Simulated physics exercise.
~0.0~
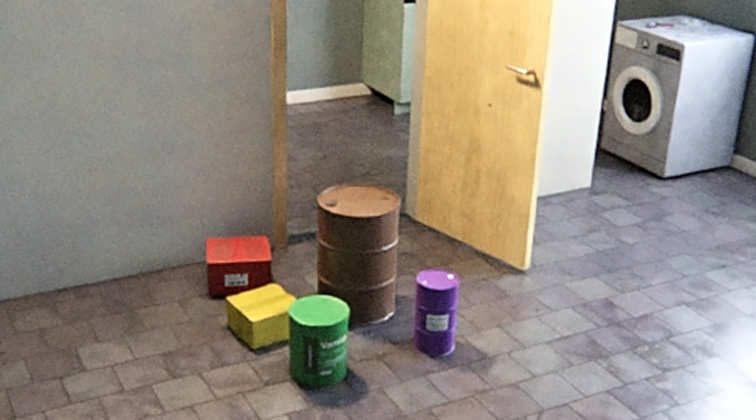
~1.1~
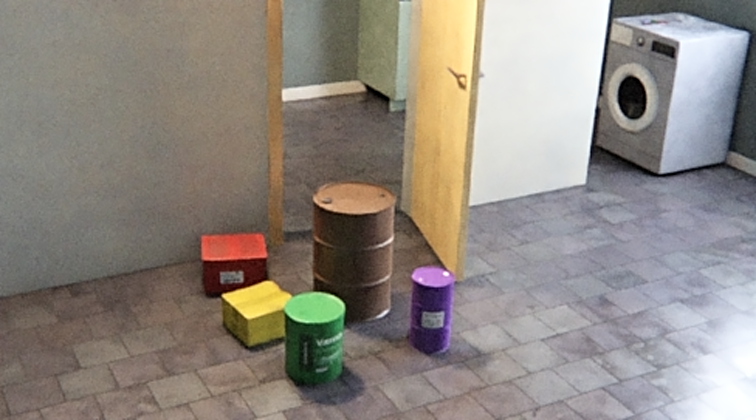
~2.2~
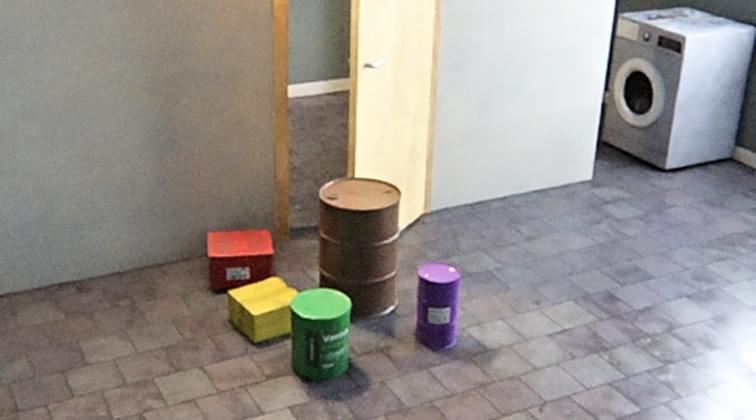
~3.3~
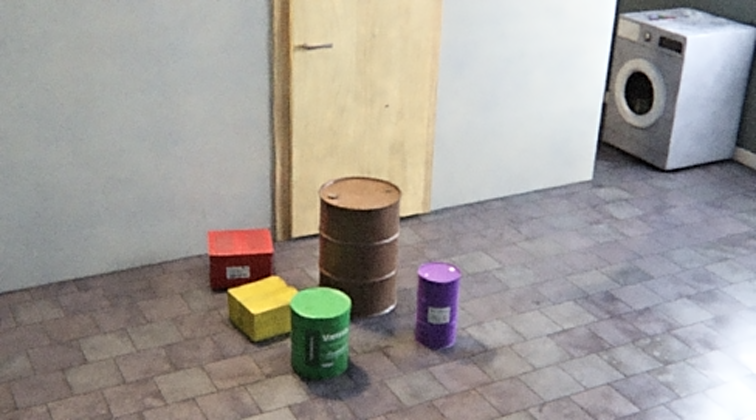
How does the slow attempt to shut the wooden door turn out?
The door swings all the way into its frame and ends up shut, with the drum and the smaller containers still standing in front.
